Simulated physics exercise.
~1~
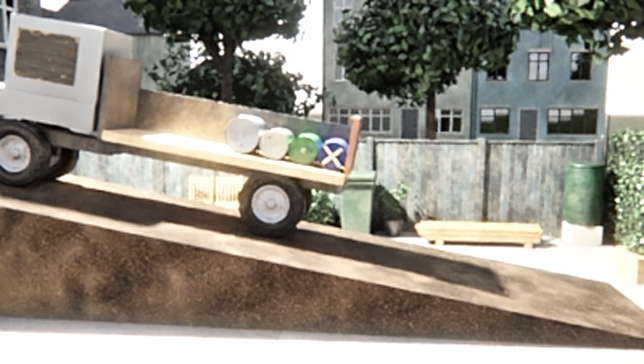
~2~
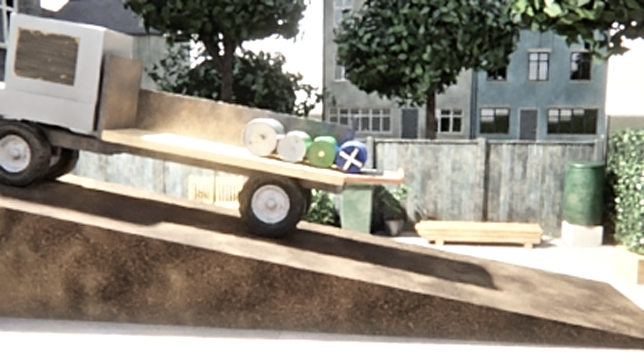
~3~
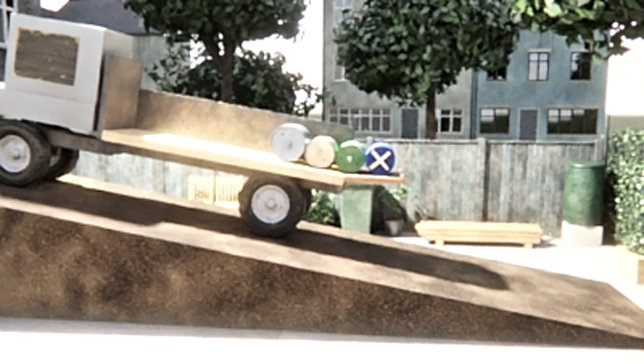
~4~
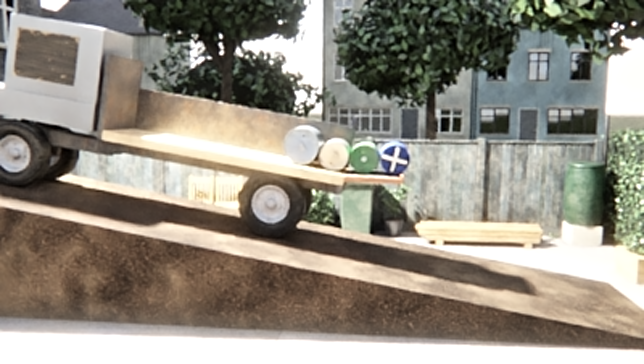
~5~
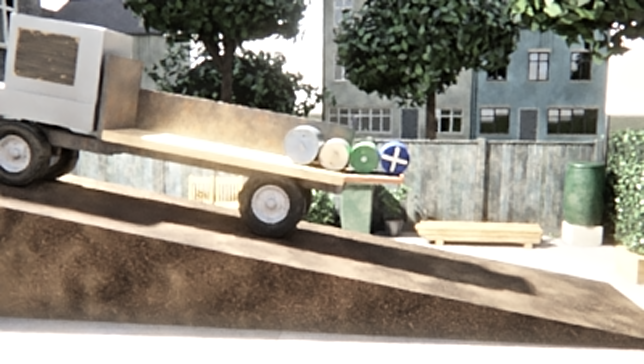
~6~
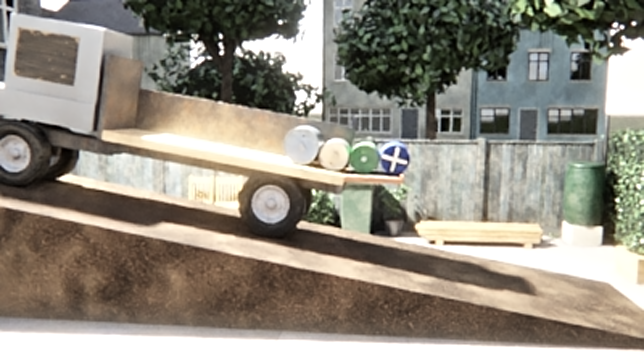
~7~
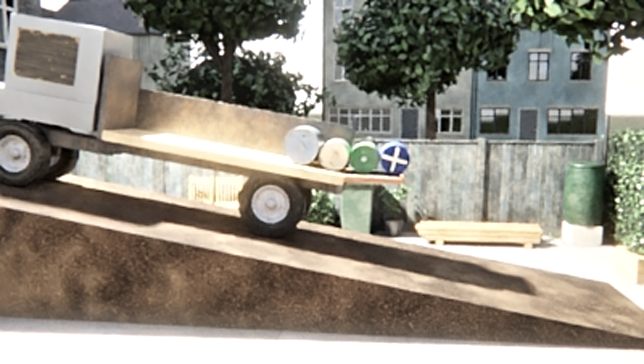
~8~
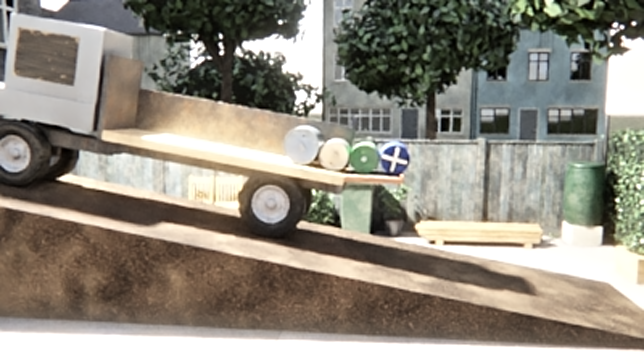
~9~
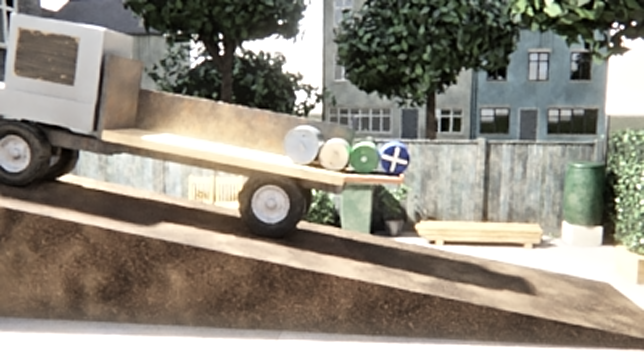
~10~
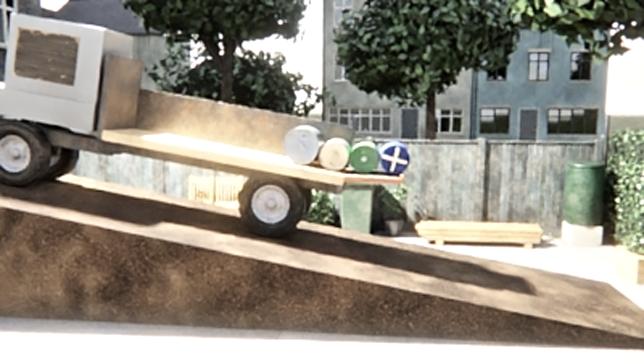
The video shows four kegs, including a green one and a blue one with a white cross, on a pick-up bed facing up a ramp. The tailgate drops, the kegs roll right, and all come to rest on board, with blue and green on the lowered gate.
